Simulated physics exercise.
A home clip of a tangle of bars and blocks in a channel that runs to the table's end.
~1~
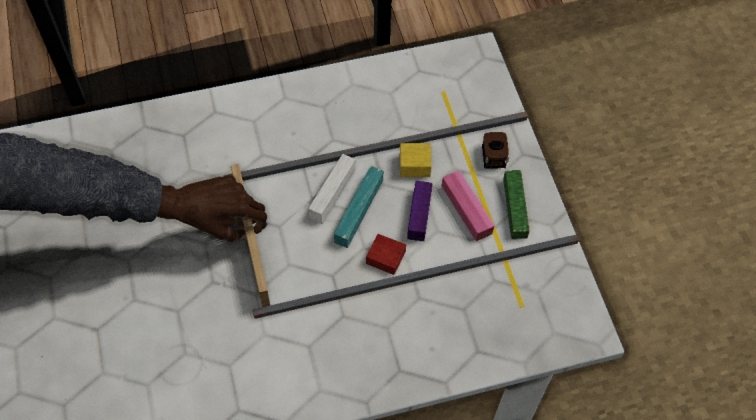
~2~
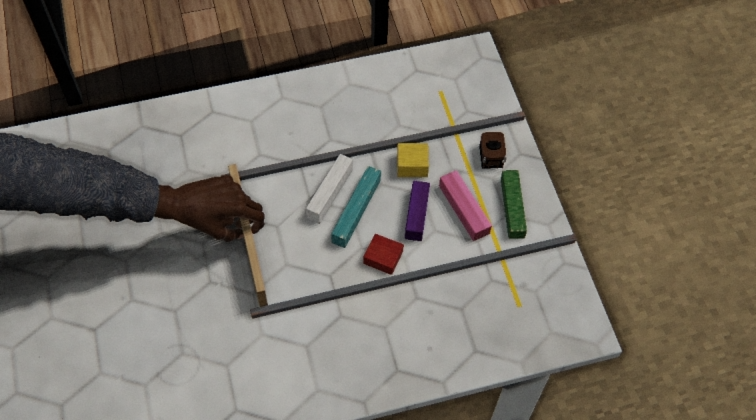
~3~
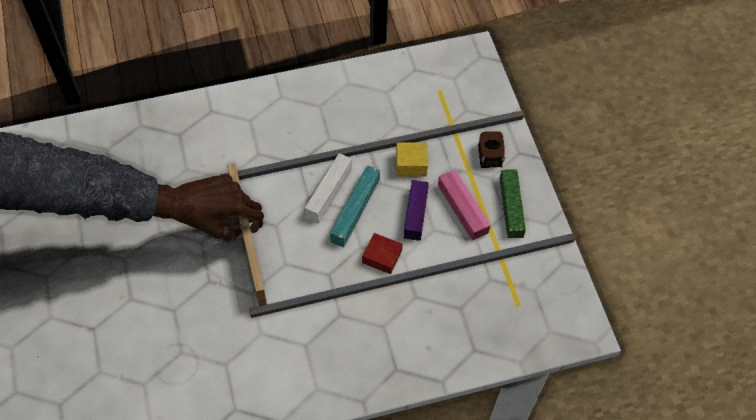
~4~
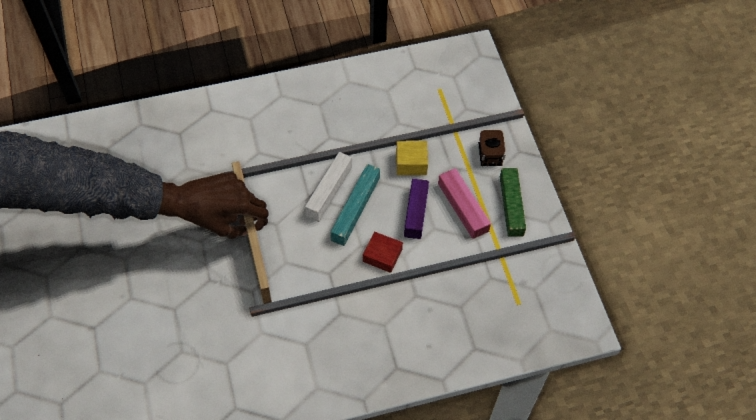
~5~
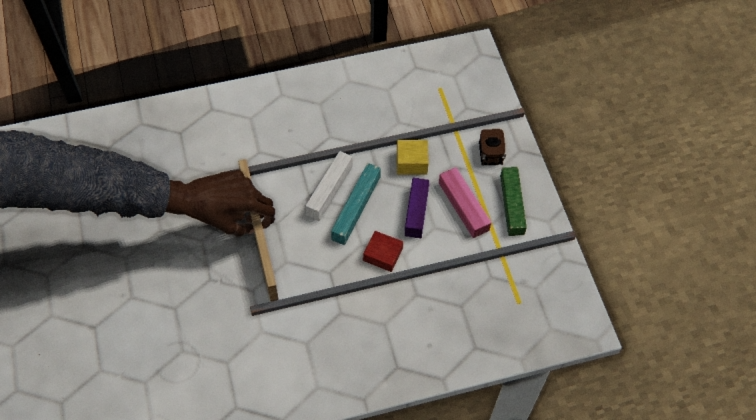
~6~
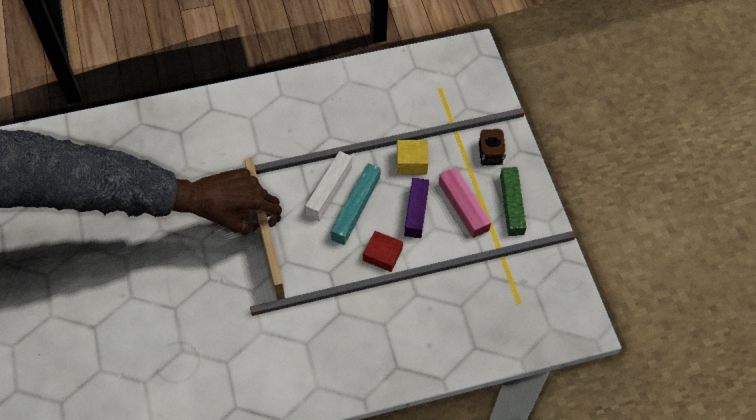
On a table with a hexagon pattern, colourful bars and blocks lie scattered between two grey rails, some near or beyond a yellow line. A hand in a grey sleeve holds a wooden board at the left, at first barely moving, then slides it slightly right while the pieces stay in place.
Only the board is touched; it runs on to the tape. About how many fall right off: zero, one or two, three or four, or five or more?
Here the number that fall off is zero.
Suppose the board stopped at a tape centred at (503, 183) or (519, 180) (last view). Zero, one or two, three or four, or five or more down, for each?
In that order: Three or four; at least five.
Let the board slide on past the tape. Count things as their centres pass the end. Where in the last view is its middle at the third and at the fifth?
At (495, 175) for the third, at (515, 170) for the fifth.
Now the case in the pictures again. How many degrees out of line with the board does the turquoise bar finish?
About 5°.
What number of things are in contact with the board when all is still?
That makes 2.
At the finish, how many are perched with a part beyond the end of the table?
Overhanging: 2.
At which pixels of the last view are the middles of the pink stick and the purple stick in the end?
First (536, 189), then (517, 185).
Soon after, none off yet; green bar at rest near (513, 201); brown case at rest near (492, 147); pink stick at rest near (464, 202).
Then, none off yet; green bar at rest near (513, 201); brown case at rest near (492, 147); pink stick moved a little near (474, 201).
At rest, the number that fall off is zero.
